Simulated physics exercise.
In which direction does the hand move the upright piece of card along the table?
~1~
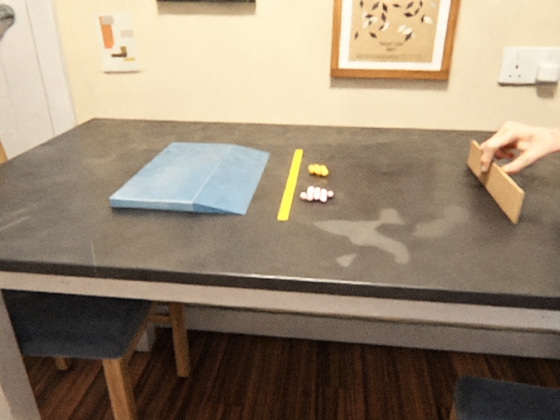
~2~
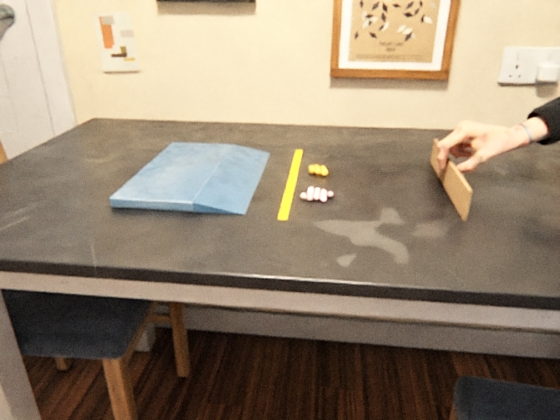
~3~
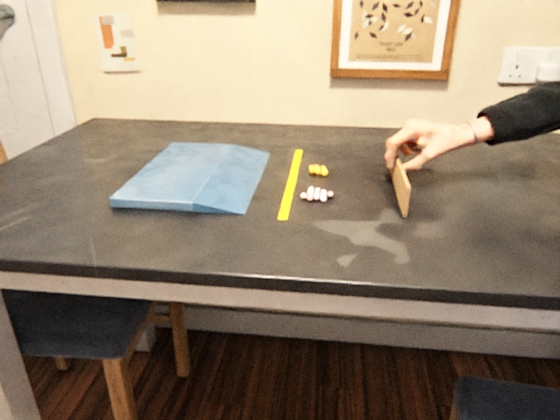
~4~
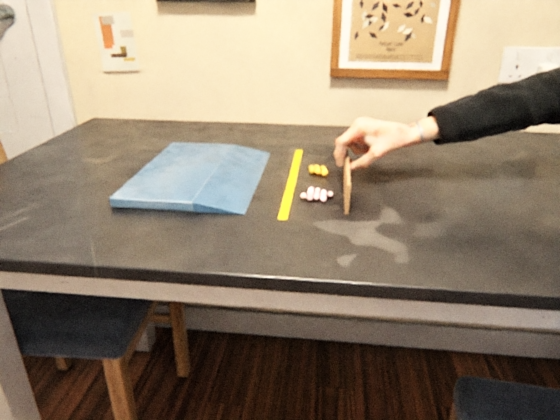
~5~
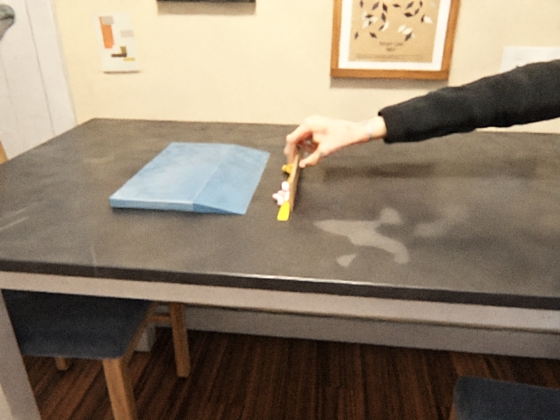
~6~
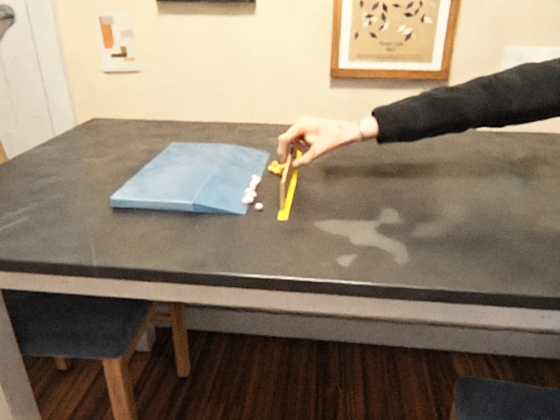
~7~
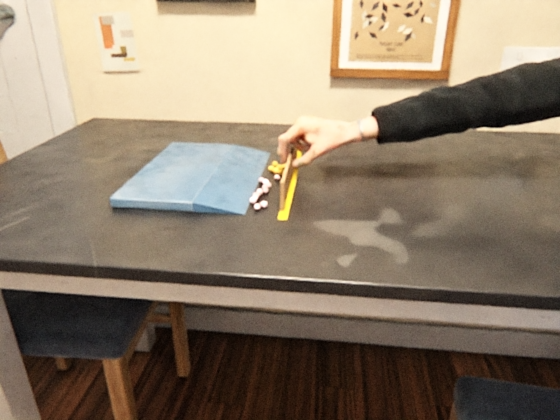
The hand moves the card to the left, toward the yellow tape and the blue wedge.
